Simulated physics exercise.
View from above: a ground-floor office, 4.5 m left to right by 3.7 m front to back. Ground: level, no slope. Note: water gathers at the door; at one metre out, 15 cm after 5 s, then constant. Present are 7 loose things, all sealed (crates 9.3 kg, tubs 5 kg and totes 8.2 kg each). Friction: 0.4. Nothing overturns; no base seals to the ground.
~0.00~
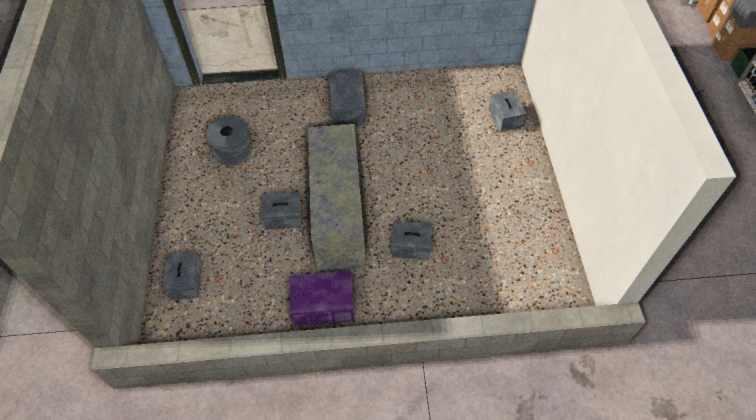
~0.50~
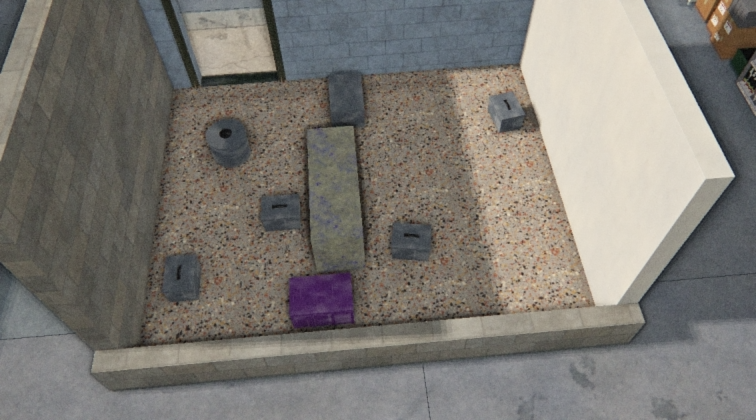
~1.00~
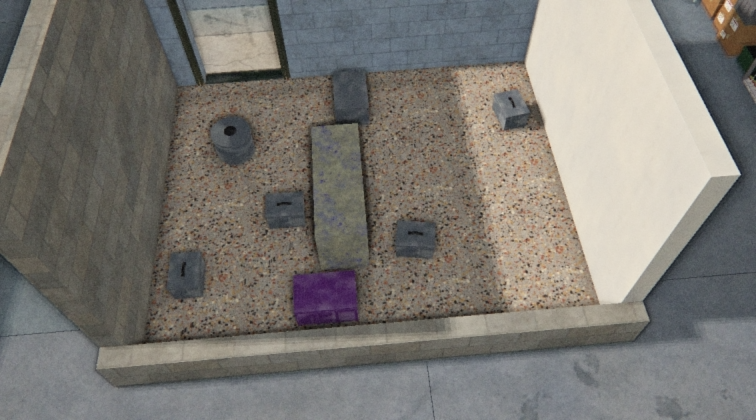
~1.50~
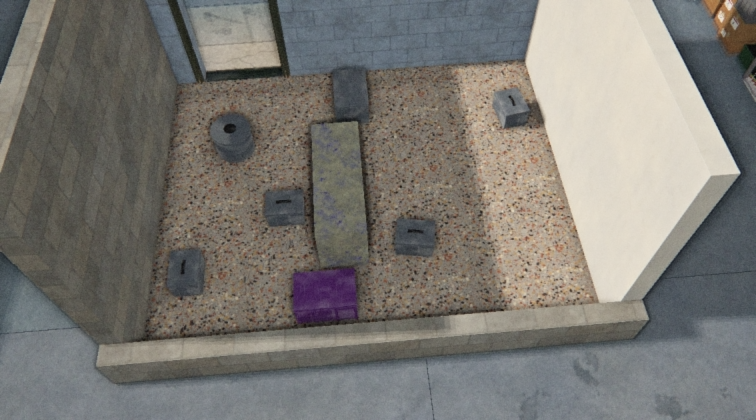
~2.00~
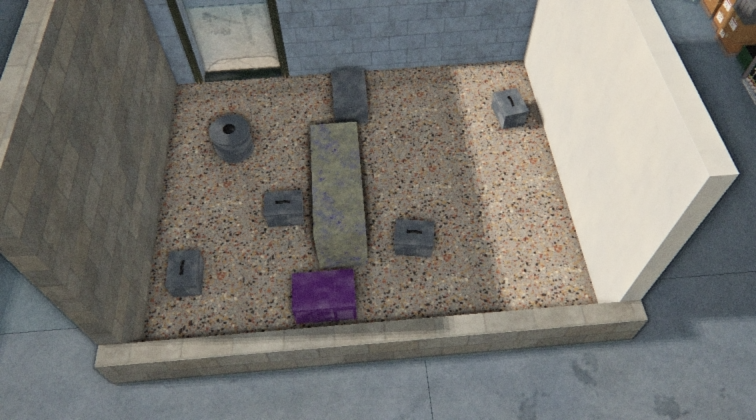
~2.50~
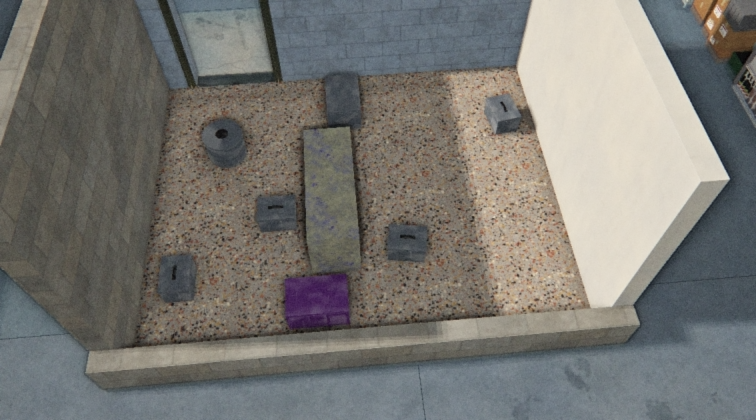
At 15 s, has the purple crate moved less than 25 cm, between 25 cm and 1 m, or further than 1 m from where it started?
My guess: It's a long way from its start.
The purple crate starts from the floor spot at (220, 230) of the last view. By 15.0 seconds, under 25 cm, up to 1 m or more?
What happens is it gets pushed a long way.
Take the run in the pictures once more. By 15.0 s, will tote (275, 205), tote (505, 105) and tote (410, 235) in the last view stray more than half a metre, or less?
First greater, then smaller, then smaller.
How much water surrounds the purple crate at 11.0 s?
3 cm, roughly.
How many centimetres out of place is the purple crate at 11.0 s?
About 150 cm out of place.
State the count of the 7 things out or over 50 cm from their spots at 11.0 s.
By that point, 3.
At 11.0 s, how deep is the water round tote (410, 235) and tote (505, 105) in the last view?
Depths: Near 3 cm, then near 1 cm.
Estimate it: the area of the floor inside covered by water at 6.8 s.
At that time the wet patch spans about 7.5 m2.
After 3.5 s the purple crate is near (316, 295), 0.0 m from its start, aground; 0 afloat.
After 6.8 s the purple crate is near (316, 295), 0.0 m from its start, aground; 1 afloat.
After 11.0 s the purple crate is near (479, 278), 1.6 m from its start, aground; 3 afloat.
After 15.0 s the purple crate is near (513, 148), 2.8 m from its start, afloat; 3 afloat.
